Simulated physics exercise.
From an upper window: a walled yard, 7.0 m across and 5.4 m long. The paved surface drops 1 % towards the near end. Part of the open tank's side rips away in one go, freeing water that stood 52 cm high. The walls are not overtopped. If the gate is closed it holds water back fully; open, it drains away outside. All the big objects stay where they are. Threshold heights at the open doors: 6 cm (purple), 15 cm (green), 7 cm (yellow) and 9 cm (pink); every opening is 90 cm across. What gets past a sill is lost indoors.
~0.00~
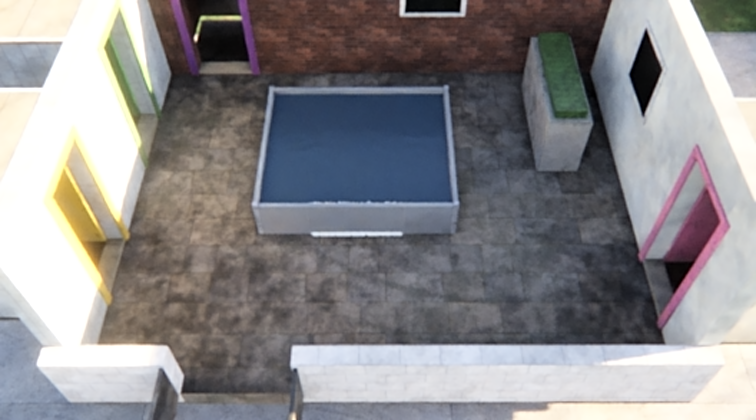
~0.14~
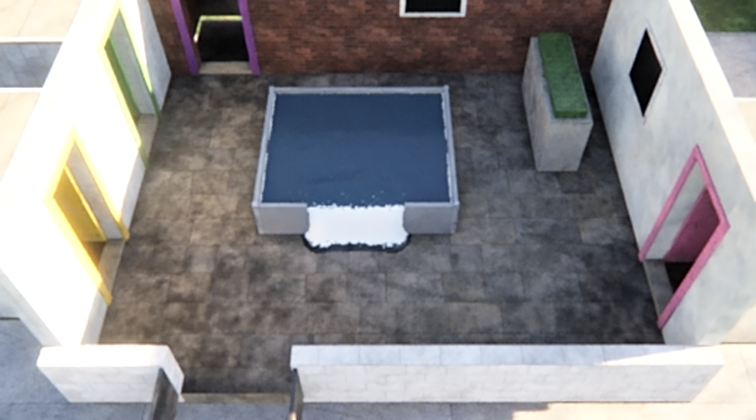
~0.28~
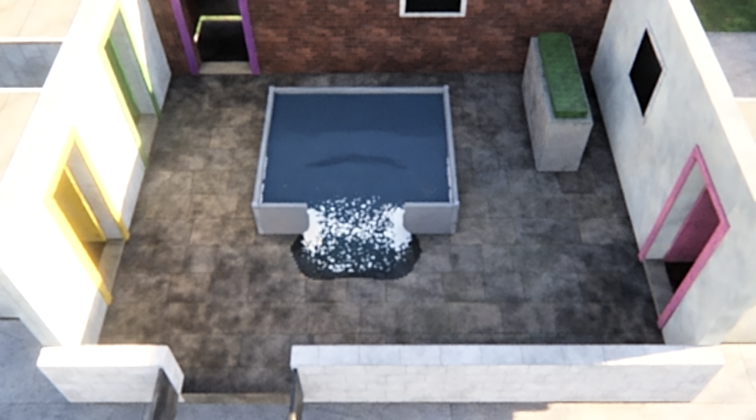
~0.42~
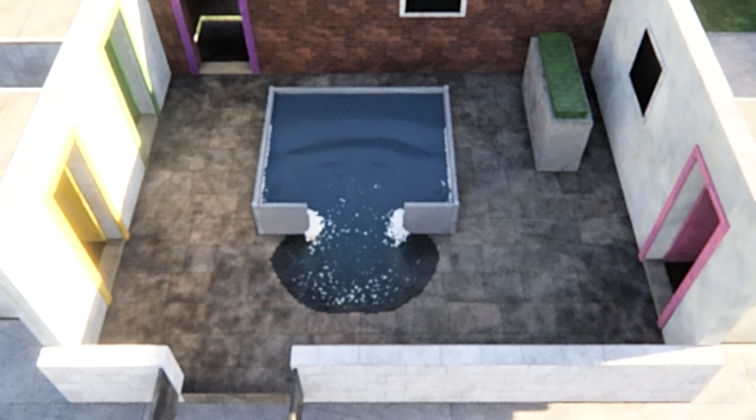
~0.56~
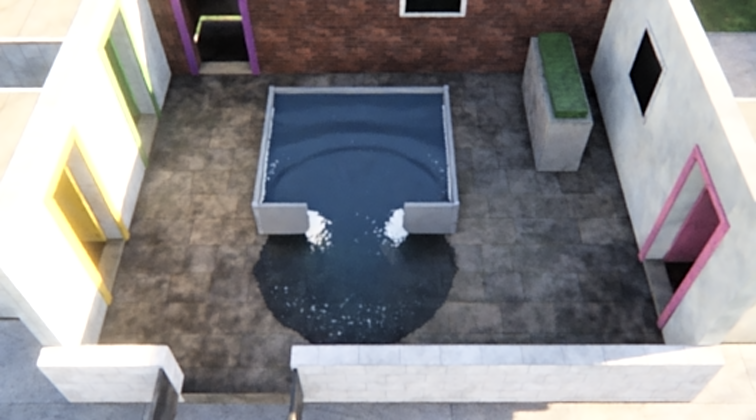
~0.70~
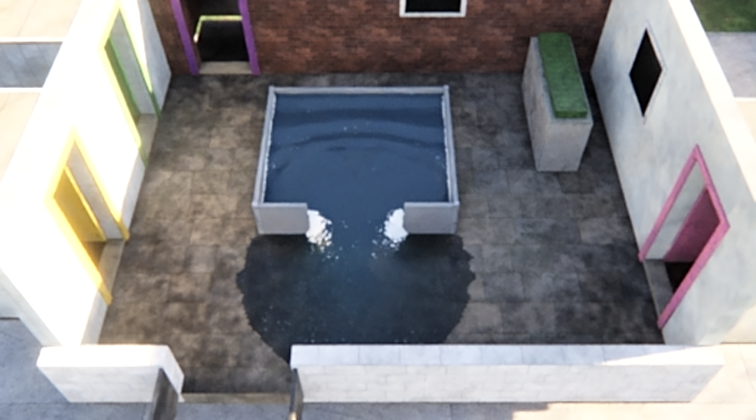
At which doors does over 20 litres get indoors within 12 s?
Door by door: At the purple door it does not reach the limit; at the green door it keeps below the limit; at the yellow door it does not reach the limit; at the pink door it passes the limit.
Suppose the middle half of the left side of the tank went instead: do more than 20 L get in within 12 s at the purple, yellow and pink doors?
Against that limit: Purple past it, yellow above, pink not over.
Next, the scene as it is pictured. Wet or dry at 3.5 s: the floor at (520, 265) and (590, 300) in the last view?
In turn: Under water, wet.
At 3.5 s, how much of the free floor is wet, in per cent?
Near 40 per cent is wet.
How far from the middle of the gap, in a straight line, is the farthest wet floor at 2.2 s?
Roughly 4.4 m.
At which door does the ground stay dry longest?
It is the purple one.
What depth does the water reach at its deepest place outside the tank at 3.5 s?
Roughly 26 cm.
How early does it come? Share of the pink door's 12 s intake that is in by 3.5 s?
About 15 per cent.
After 1.4 s water covers 20 % of the floor and is deepest (34 cm) near (343, 374); purple door not reached, green door not reached, yellow door not reached, pink door not reached.
After 2.2 s water covers 30 % of the floor and is deepest (34 cm) near (343, 374); purple door not reached, green door not reached, yellow door not reached, pink door not reached.
After 3.5 s water covers 40 % of the floor and is deepest (26 cm) near (657, 374); purple door not reached, green door not reached, yellow door 3 cm at the sill, 0 L in, pink door 18 cm at the sill, 13 L in.
After 7.0 s water covers 85 % of the floor and is deepest (16 cm) near (657, 374); purple door 1 cm at the sill, 0 L in, green door 2 cm at the sill, 0 L in, yellow door 6 cm at the sill, 0 L in, pink door 13 cm at the sill, 75 L in.
After 12.0 s water covers 95 % of the floor and is deepest (10 cm) near (612, 374); purple door 5 cm at the sill, 0 L in, green door 5 cm at the sill, 0 L in, yellow door 3 cm at the sill, 0 L in, pink door 8 cm at the sill, 84 L in.
